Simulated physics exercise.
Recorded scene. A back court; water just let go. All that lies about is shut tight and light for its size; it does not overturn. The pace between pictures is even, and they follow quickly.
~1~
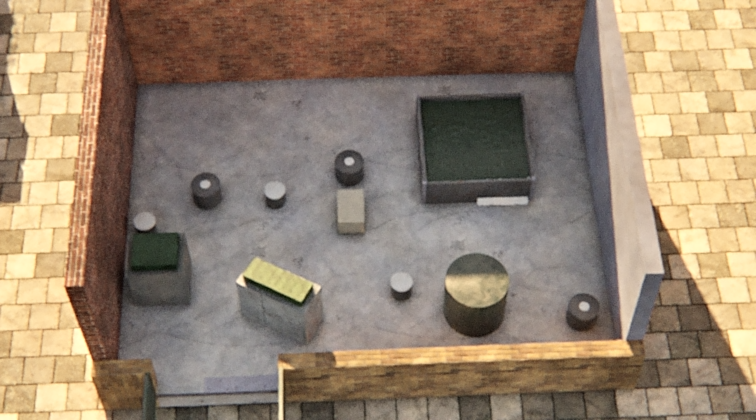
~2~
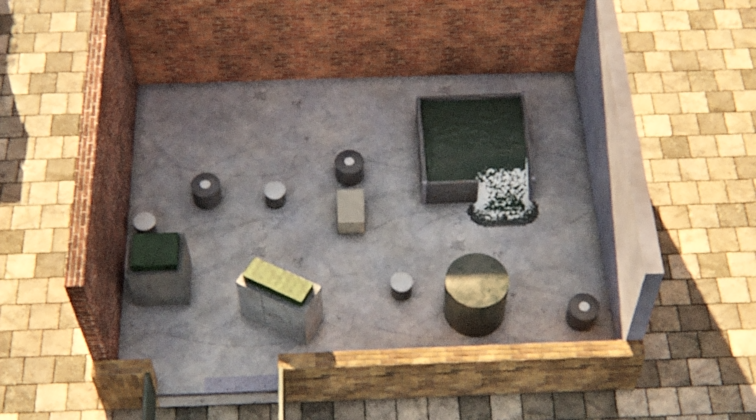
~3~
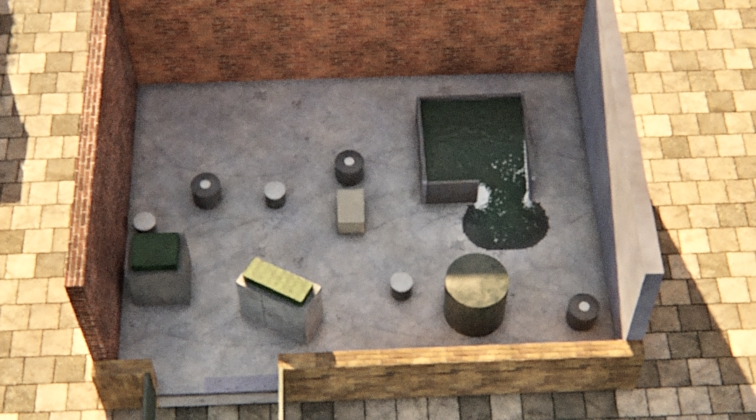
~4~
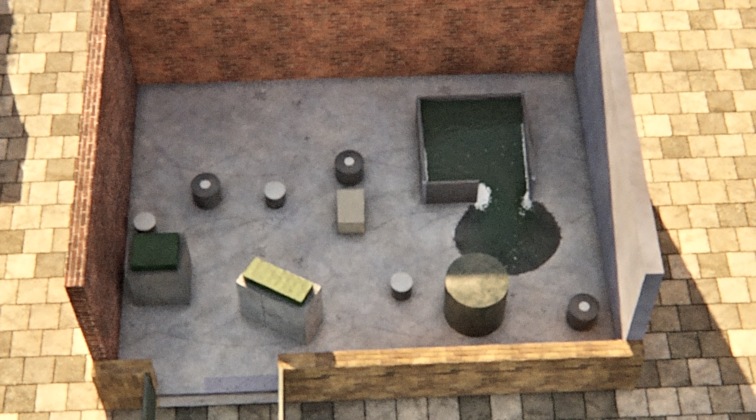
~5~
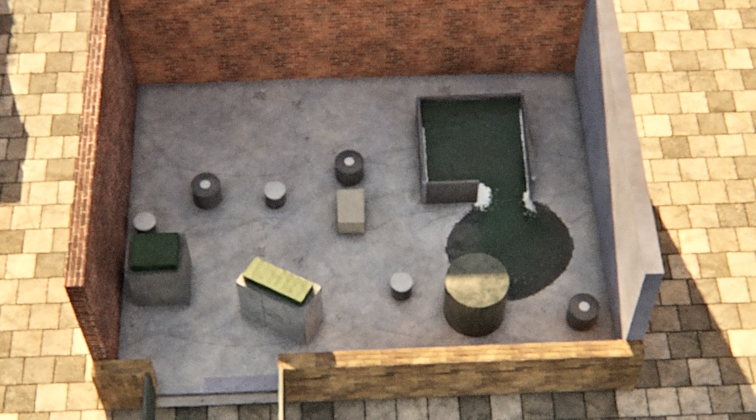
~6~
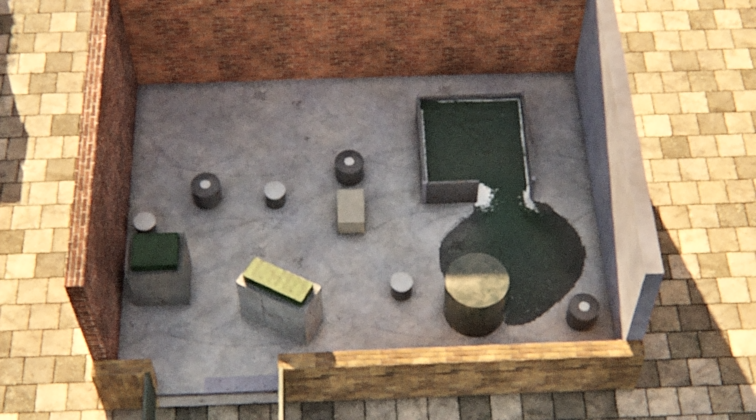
Dark green water pours from a walled tank and spreads across the grey floor around a drum.
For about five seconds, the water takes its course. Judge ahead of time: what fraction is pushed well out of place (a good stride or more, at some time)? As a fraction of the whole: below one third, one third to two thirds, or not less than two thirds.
Share shifted well: Low, below a third.
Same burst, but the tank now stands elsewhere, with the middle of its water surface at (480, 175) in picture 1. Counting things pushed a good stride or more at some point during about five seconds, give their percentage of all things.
The share comes to close to 30 percent.
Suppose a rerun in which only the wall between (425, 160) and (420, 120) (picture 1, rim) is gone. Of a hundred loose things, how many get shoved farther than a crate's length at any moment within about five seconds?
Roughly 60 in a hundred.
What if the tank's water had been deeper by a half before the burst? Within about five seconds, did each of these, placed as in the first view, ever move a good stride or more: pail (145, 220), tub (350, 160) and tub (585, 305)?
Going through them in turn, I'd say never got there, then never got there, then got there.
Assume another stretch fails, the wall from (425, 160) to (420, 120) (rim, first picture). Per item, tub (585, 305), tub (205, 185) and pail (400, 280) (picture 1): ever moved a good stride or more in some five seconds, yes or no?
Fell short, went past that, fell short.
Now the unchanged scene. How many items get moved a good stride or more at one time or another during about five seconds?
That comes out at 2.
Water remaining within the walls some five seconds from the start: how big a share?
Estimate: About 100 %.
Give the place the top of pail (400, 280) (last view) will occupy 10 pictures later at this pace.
I'd put it at about (374, 288).
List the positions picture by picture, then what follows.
In the first frame, a pail at (401, 281) rests on the ground; a tub at (584, 307) rests on the ground; 0 of 7 have shifted.
In the second frame, a pail at (401, 281) rests on the ground; a tub at (584, 307), on the bottom; 0 of 7 have shifted.
In the third frame, a pail at (401, 281) rests on the ground; a tub at (584, 307) rests on the ground; 0 of 7 have shifted.
In the fourth frame, a pail at (401, 281) rests on the ground; a tub at (584, 307), on the bottom; 0 of 7 have shifted.
In the fifth frame, a pail at (401, 281) rests on the ground; a tub at (584, 307) rests on the ground; 0 of 7 have shifted.
In the sixth frame, a pail at (401, 281) rests on the ground; a tub at (584, 307), on the bottom; 0 of 7 have shifted.
A moment on, 0 of 7 are well off their spots; 0 afloat.
Next, 0 of 7 are well off their spots; 1 afloat.
Later, 2 of 7 are well off their spots; 1 afloat.
In the end, 2 of 7 are well off their spots, and 2 have been at some point; 2 afloat.
